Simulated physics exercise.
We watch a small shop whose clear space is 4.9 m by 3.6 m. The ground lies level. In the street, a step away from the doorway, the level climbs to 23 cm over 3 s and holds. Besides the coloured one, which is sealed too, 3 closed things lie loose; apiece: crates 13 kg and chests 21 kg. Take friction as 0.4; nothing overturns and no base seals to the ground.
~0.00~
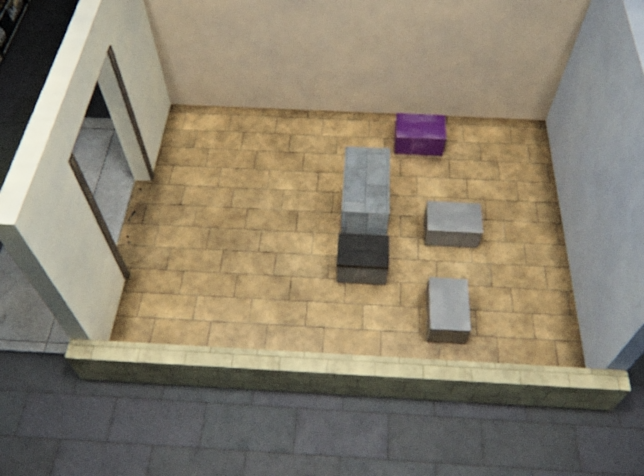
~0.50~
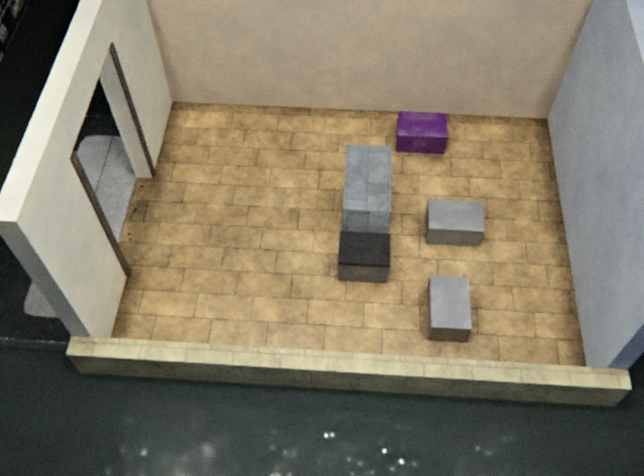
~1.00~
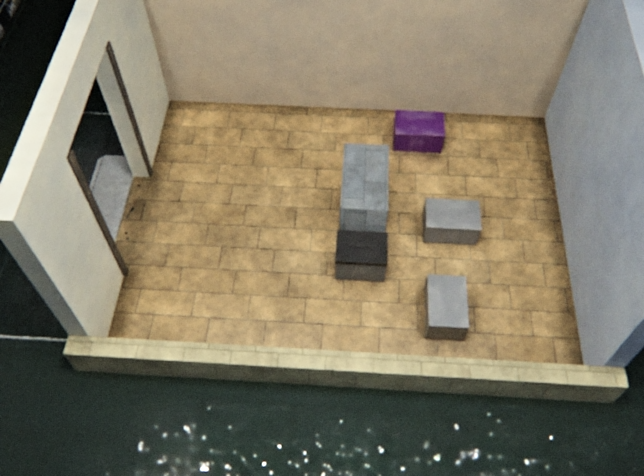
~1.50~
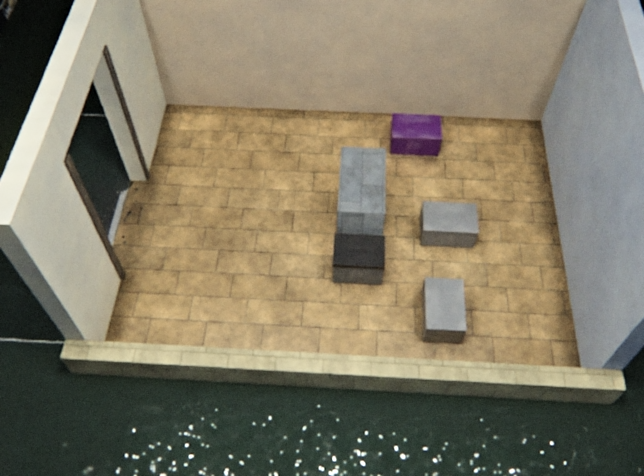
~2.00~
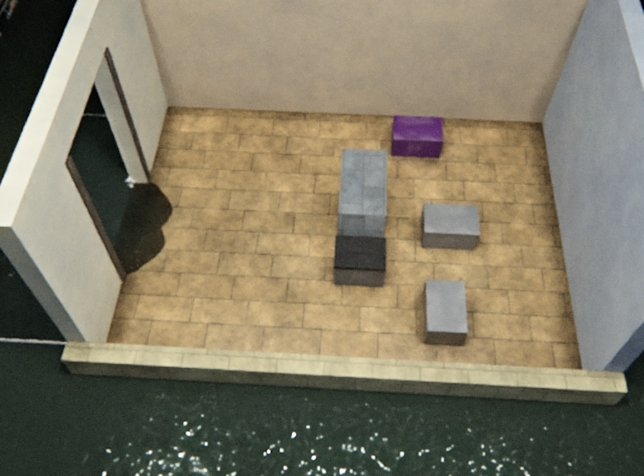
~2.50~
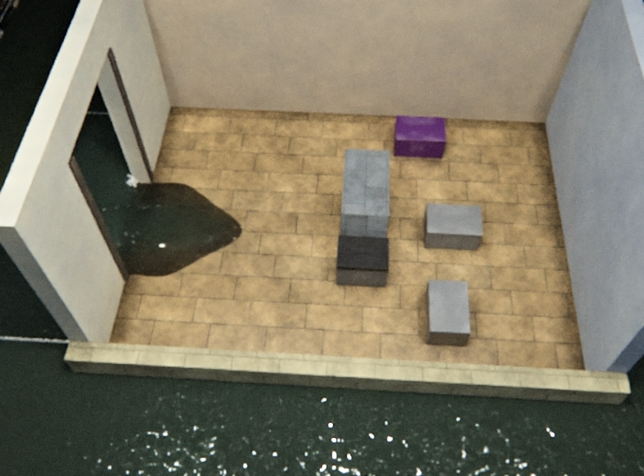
In a small shop with a purple crate and several grey boxes on its tan floor, dark water covered the street outside, then came in through the left doorway and spread across the floor.
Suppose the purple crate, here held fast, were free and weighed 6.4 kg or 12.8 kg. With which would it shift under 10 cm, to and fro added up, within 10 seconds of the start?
I expect that neither load is enough.
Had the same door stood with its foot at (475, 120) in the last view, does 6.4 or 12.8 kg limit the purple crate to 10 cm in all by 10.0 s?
Then neither load is enough.
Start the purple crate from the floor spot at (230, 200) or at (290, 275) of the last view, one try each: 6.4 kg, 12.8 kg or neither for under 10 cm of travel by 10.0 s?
In turn: Neither holds; neither is enough.
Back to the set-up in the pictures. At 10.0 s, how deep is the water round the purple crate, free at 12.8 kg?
Roughly 12 cm.
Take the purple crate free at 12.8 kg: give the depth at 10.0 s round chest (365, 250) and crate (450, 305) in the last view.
About 8 and 8 cm.
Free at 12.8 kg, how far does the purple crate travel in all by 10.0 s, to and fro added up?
About 140 cm.
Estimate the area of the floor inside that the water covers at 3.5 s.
About 5.0 m2.
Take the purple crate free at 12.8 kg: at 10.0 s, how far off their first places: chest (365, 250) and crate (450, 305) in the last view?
In turn: 60 cm, 40 cm.
After 3.5 s the purple crate would be 0 cm from its start with 6.4 kg and 0 cm from its start with 12.8 kg; 0 cm of water round it then.
After 4.5 s the purple crate would be 1 cm from its start with 6.4 kg and 0 cm from its start with 12.8 kg; 2 cm of water round it then.
After 7.0 s the purple crate would be 142 cm from its start with 6.4 kg and 71 cm from its start with 12.8 kg; 3 cm of water round it then.
After 10.0 s the purple crate would be 47 cm from its start with 6.4 kg and 122 cm from its start with 12.8 kg; 12 cm of water round it then.
